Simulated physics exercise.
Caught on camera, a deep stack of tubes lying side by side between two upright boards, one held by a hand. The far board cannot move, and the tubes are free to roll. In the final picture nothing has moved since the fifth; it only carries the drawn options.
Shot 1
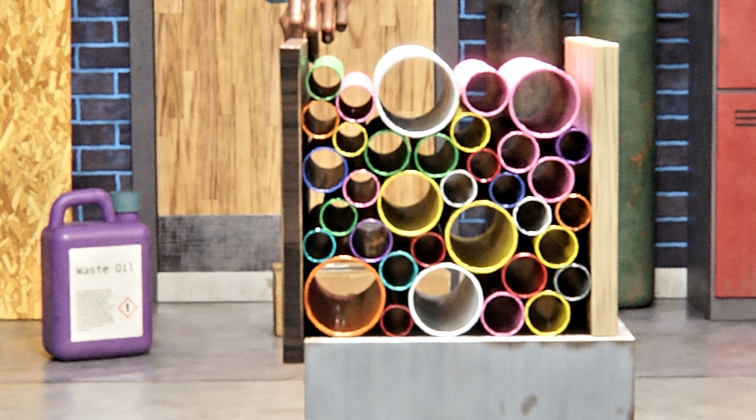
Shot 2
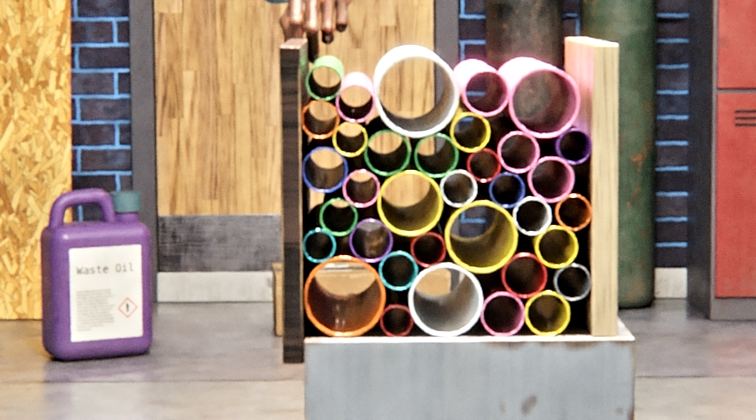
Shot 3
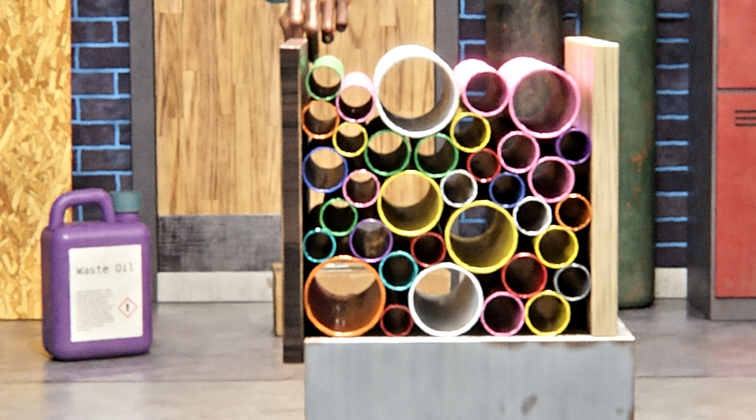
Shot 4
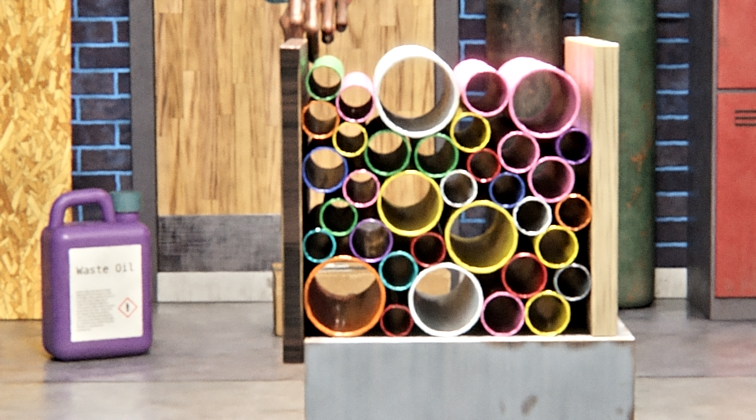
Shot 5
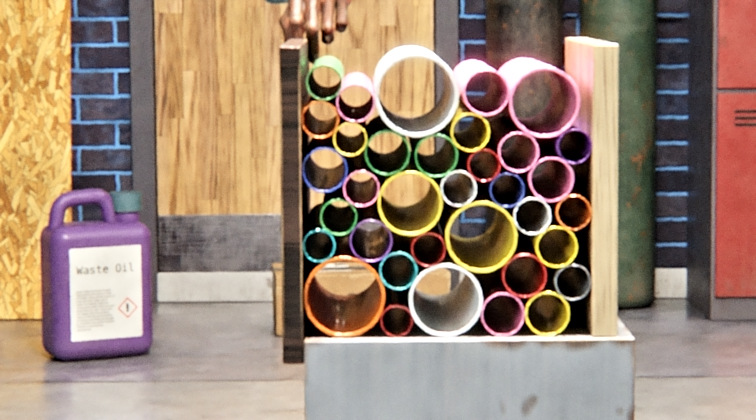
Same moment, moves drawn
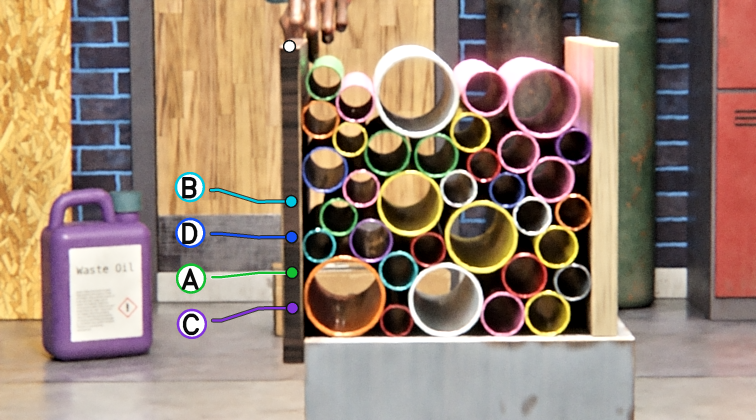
A deep stack of colourful tubes, seen end-on from the front at close range, fills the space between two upright boards on a grey block in a workshop-like room. Fingers show at the top of the left board, a purple waste oil jug stands at left, and wooden doors, blue-lined brick and a red cabinet sit behind. Nothing visibly moves, and the camera stays still.
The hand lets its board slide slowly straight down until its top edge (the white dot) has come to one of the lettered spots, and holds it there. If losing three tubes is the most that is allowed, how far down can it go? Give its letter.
At most to B.
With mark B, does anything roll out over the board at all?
Yes.
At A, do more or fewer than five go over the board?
At A, more than five.
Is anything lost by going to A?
Yes, at A.
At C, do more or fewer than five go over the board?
At C, more than five.
On the copy, A at (292, 272); B at (291, 201); C at (292, 308); D at (291, 237); the white dot at (289, 47).
On B. First, top of the board (301, 117).
Then, top of the board (302, 198).
Finally, top of the board (302, 201), two out over the board.
By contrast, A more than three out over the board; C more than three out over the board; D four out over the board.
